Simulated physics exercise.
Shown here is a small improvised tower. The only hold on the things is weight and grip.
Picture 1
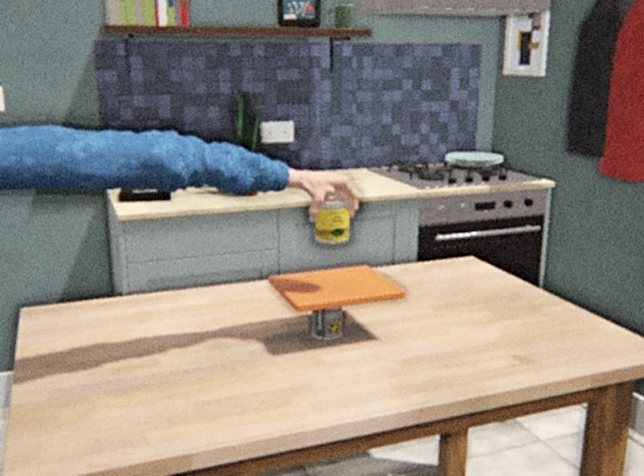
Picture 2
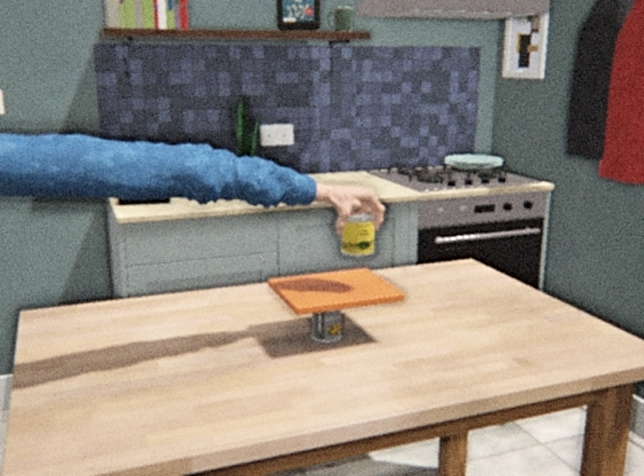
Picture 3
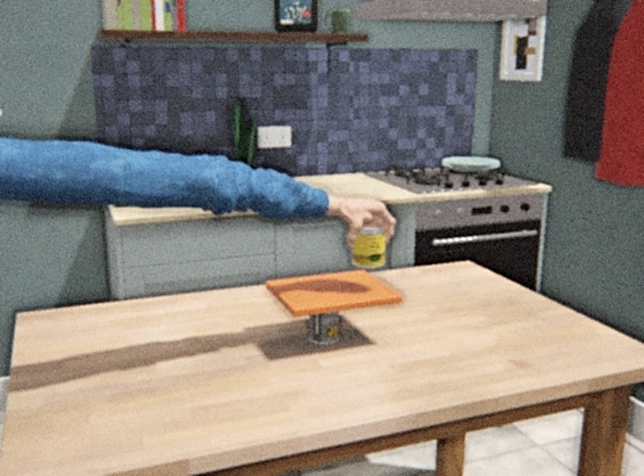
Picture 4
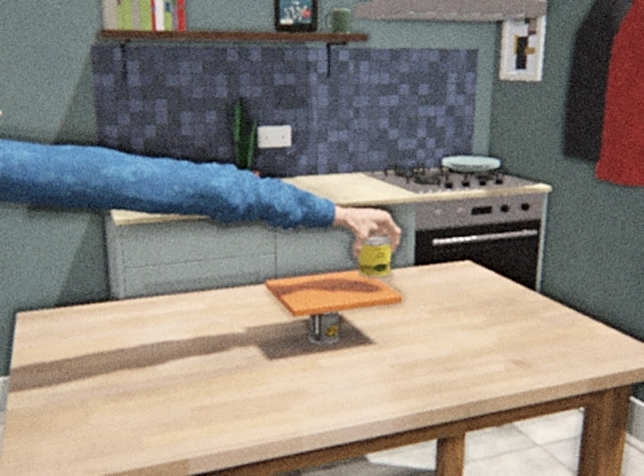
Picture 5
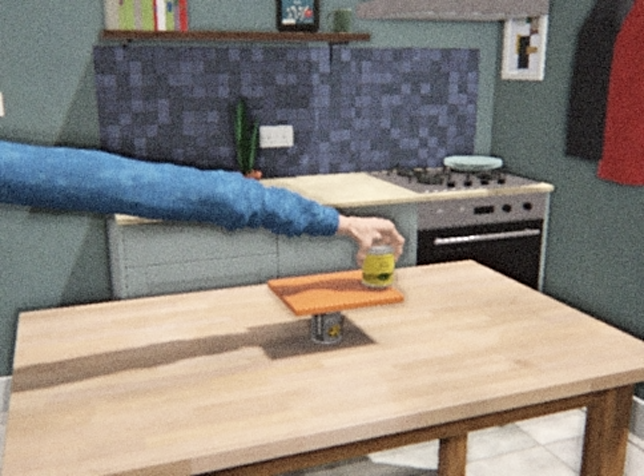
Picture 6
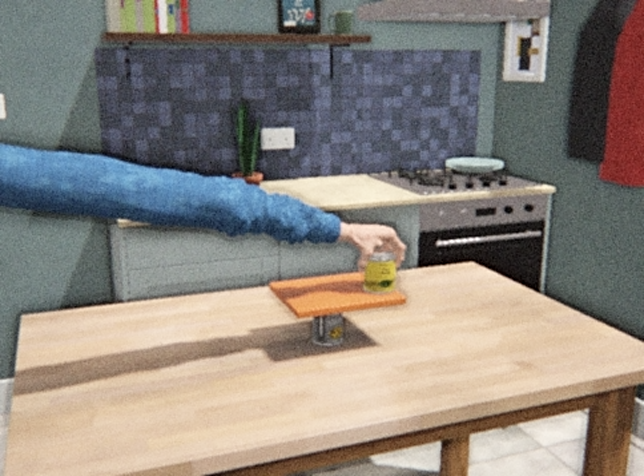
The video shows a hand in a blue sleeve moving a yellow tin to the right and down, then setting it near the right side of an orange board resting on a grey tin on a wooden table, still holding it.
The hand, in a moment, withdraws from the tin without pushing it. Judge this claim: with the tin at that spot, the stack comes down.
Comes down.
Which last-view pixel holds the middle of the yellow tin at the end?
Near (410, 319).
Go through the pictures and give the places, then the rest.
Still above its spot; yellow tin (332, 222); grey tin (327, 313), in the first picture.
Still above its spot; yellow tin (358, 234); grey tin (327, 316), in the second picture.
Still above its spot; yellow tin (369, 247); grey tin (324, 318), in the third picture.
Still above its spot; yellow tin (375, 257); grey tin (324, 317), in the fourth picture.
Still above its spot; yellow tin (378, 266); grey tin (326, 317), in the fifth picture.
Set down, still held; yellow tin (380, 273); grey tin (328, 319), in the sixth picture.
Then, 0.30 s after the last picture, yellow tin now fallen; orange lid tipped 27° from how it was.
Then, 0.40 s after the last picture, orange lid tipped 55° from how it was.
Then, 0.60 s after the last picture, orange lid tipped 52° from how it was.
At rest, fallen, yellow tin; tipped over in the stack, orange lid; grey tin in place. Seen from the same camera at the end, yellow tin near (410, 319). The stack gives way.
